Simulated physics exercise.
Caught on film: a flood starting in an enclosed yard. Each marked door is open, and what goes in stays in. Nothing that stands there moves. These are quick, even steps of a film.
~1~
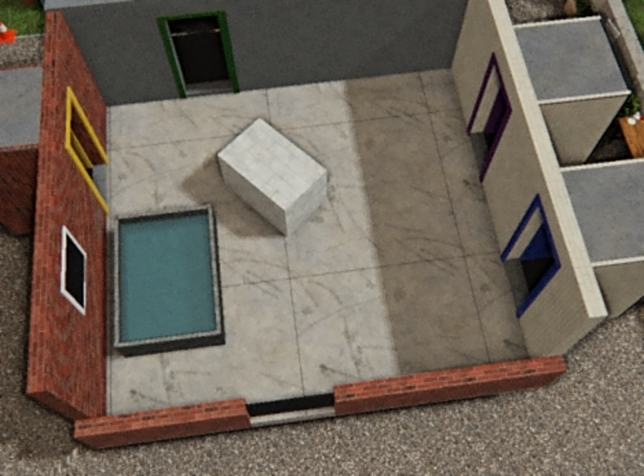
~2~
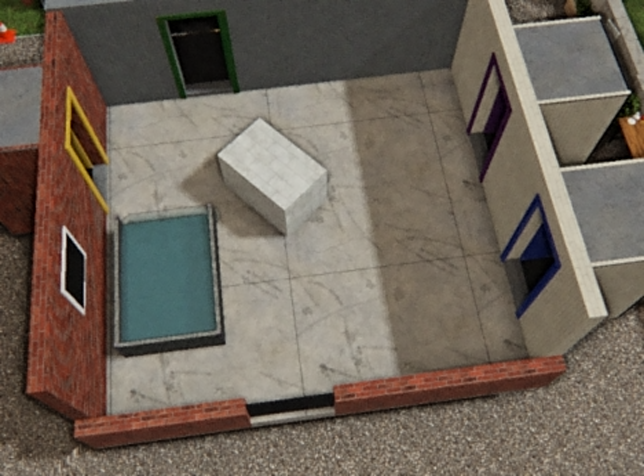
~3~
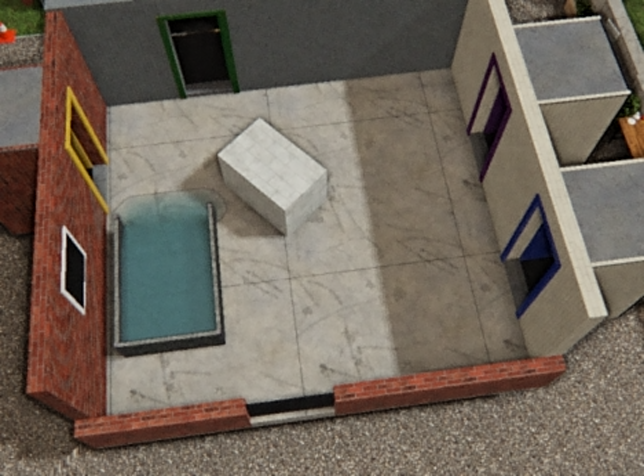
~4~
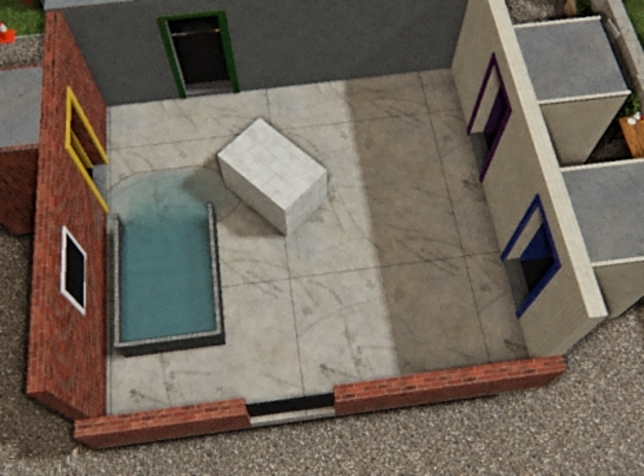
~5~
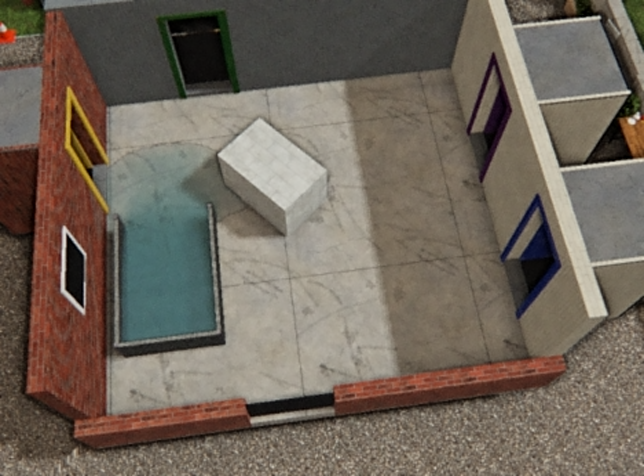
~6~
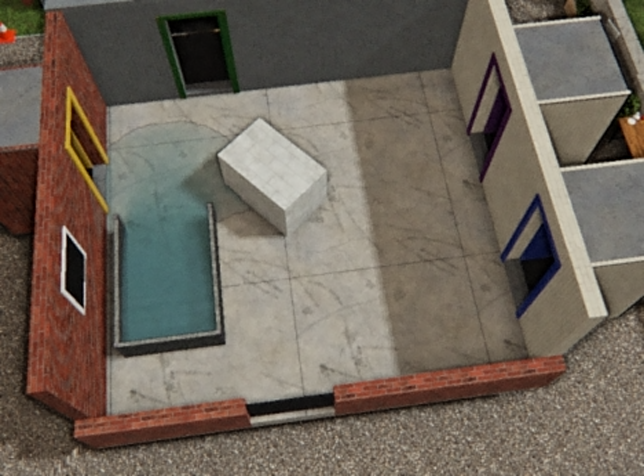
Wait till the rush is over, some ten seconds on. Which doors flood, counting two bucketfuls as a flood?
The blue door admits no more than that; the purple door admits no more than that; the green door lets in a lot; the yellow door lets in a lot.
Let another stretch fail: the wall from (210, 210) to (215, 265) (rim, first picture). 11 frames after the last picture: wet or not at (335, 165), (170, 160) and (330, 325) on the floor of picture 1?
In that order: No water, covered, under water.
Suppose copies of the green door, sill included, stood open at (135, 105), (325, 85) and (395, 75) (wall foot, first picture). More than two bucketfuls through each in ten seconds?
As listed: Lets more in, stays under, lets less in.
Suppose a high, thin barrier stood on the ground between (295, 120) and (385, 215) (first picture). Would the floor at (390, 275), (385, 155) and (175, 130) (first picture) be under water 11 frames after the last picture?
One after the other: Not flooded, dry, awash.
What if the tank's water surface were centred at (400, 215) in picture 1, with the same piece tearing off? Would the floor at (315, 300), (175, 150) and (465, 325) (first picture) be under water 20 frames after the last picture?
In turn: Dry, wet, no water.
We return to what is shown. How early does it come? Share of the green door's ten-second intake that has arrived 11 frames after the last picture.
Some 30 per cent.
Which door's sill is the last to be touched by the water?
That is the one in blue.
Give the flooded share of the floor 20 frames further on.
Some 30 per cent.
A moment on, water covers 20 % of the floor; the blue door not reached, the purple door not reached, the green door under two buckets in, the yellow door under two buckets in.
Next, water covers 25 % of the floor; the blue door not reached, the purple door not reached, the green door over two buckets in, the yellow door over two buckets in.
Then, water covers 30 % of the floor; the blue door not reached, the purple door not reached, the green door far over two buckets in, the yellow door over two buckets in.
Later, water covers 55 % of the floor; the blue door not reached, the purple door wet at the sill, nothing in, the green door far over two buckets in, the yellow door far over two buckets in.
In the end, water covers 90 % of the floor; the blue door wet at the sill, nothing in, the purple door wet at the sill, nothing in, the green door far over two buckets in, the yellow door far over two buckets in.
